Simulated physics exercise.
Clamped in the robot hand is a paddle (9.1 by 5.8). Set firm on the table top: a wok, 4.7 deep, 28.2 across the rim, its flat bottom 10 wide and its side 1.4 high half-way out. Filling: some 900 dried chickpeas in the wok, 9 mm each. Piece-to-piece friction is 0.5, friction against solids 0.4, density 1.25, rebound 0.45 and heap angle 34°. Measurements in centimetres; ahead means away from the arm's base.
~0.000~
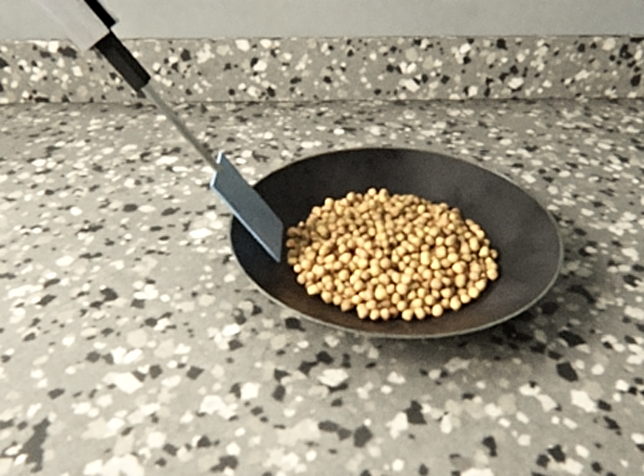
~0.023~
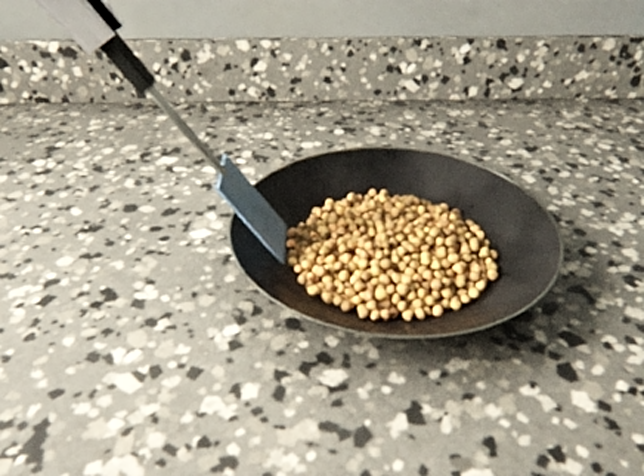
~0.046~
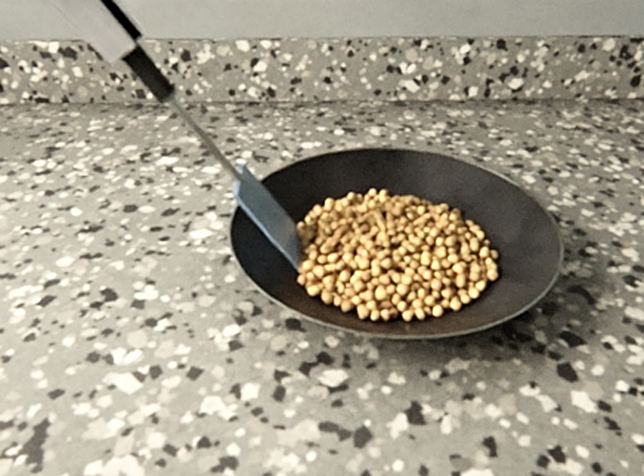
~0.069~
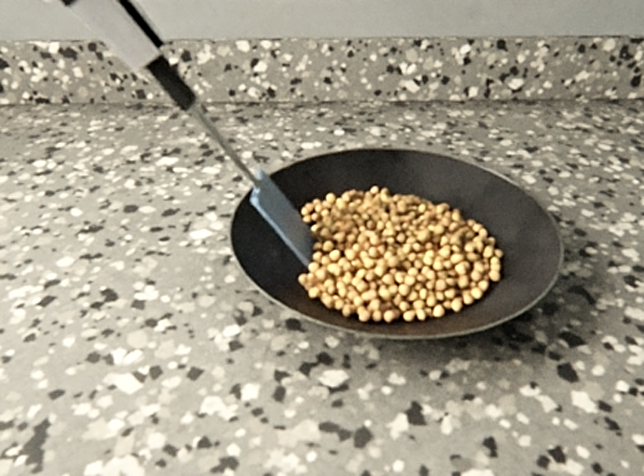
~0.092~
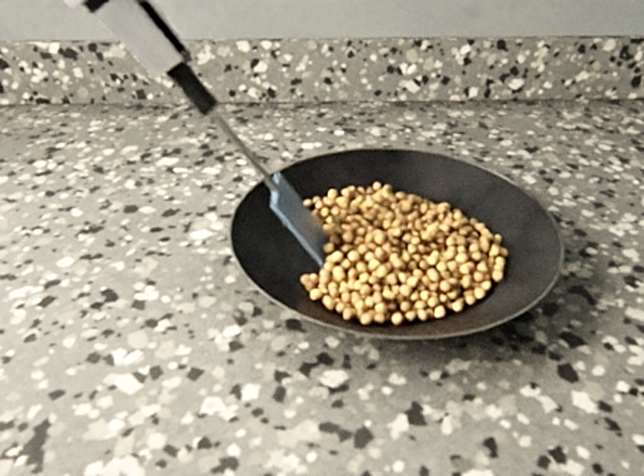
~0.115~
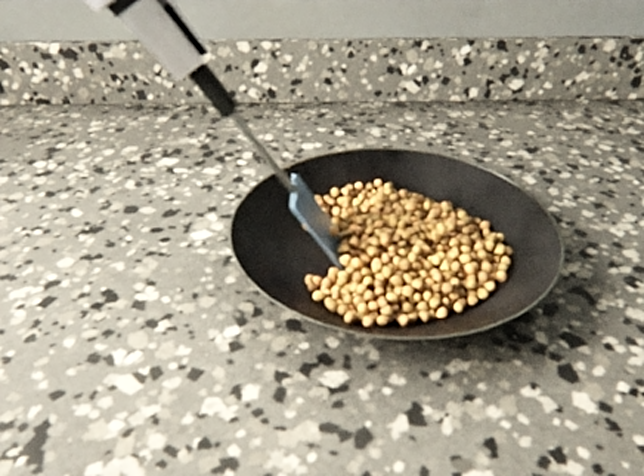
A robot arm's blue paddle started at the left side of a dark wok on a speckled counter, then slid a short way right, pushing into the pile of dried chickpeas and shifting them slightly.
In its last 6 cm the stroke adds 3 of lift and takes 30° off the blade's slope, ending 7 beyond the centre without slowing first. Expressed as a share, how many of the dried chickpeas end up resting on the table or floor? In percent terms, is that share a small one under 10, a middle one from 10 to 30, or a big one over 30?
A small one.
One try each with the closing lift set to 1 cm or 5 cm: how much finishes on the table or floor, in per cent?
I'd put it near 0 in a hundred, then near 5 in a hundred.
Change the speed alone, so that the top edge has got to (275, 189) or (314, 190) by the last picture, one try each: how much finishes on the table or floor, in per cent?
Around 0 per cent, then around 5 per cent.
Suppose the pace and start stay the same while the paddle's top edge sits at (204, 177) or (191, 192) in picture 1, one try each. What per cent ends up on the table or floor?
I'd say near 0 per cent for the first and near 0 per cent for the second.
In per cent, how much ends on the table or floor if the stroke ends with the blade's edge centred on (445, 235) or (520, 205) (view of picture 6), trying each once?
Estimates, in order: 0 % and 15 %.
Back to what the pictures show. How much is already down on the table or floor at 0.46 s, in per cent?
Estimate: About 0 percent.
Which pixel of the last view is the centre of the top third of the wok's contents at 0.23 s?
Around (459, 231).
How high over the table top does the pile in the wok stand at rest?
Some 6.0 cm above the table.
After 0.17 s, sloping 57°, highest piece 5 above the table; 900 in the wok.
After 0.23 s, sloping 43°, highest piece 6 above the table; 900 in the wok.
After 0.46 s, sloping 27°, highest piece 6 above the table; 892 in the wok, 6 on the table or floor, 2 on the blade or in flight.
After 1.51 s, sloping 27°, highest piece 6 above the table; 890 in the wok, 10 on the table or floor.
In the end, 890 in the wok, 10 on the table or floor. That is 1 % on the table or floor.
